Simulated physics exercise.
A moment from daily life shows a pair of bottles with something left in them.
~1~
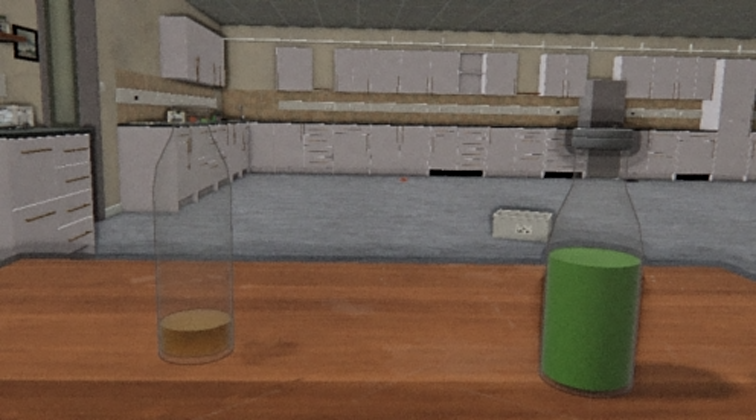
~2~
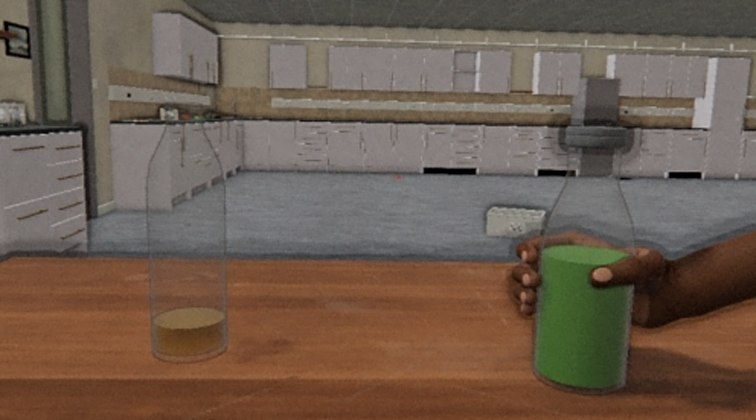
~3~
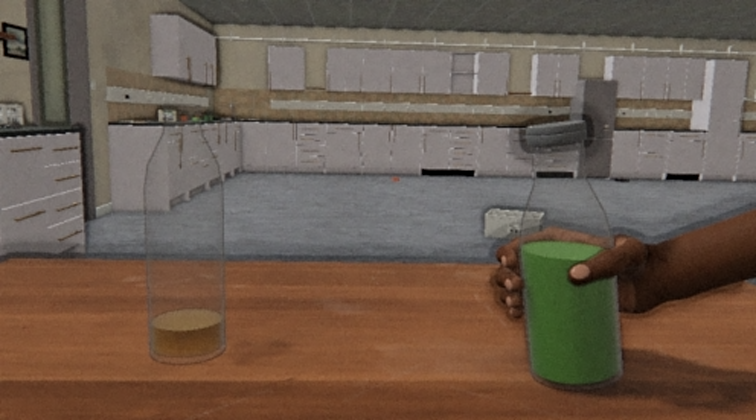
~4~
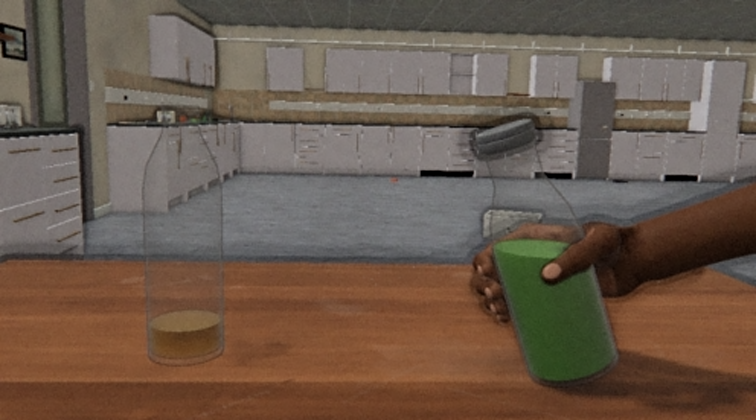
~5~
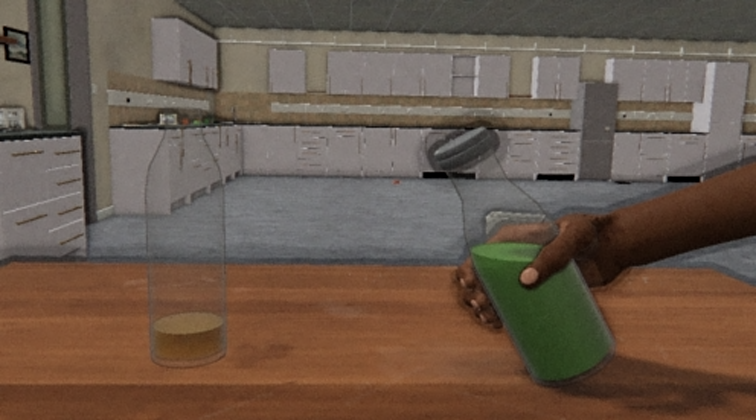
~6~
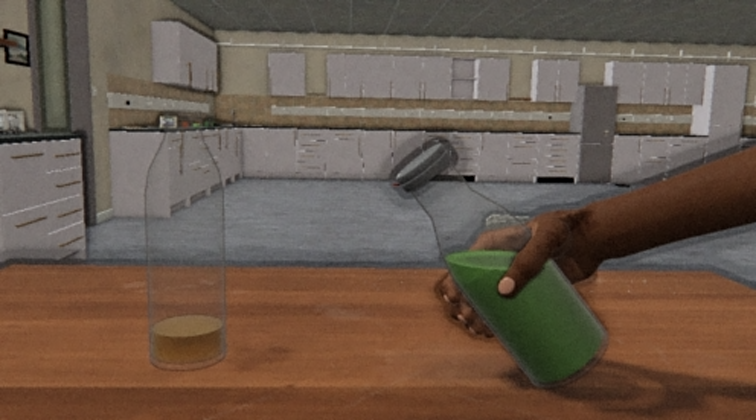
In a kitchen, two clear bottles stand upright on a wooden table, the left holding a little brown liquid and the right about half full of green. A hand reaches in from the right, grips the green one, and tilts it steadily leftward while the left bottle stays upright.
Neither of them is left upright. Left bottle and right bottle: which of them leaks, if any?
Left - no leak, right - no leak.
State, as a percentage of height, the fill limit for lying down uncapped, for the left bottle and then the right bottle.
22 %, then 14 %.
Shortly, the right bottle is nearly down; right bottle, no leak.
Then, the right bottle lies flat; right bottle, no leak.
At the finish, both lie flat; right bottle, no leak; left bottle, no leak.
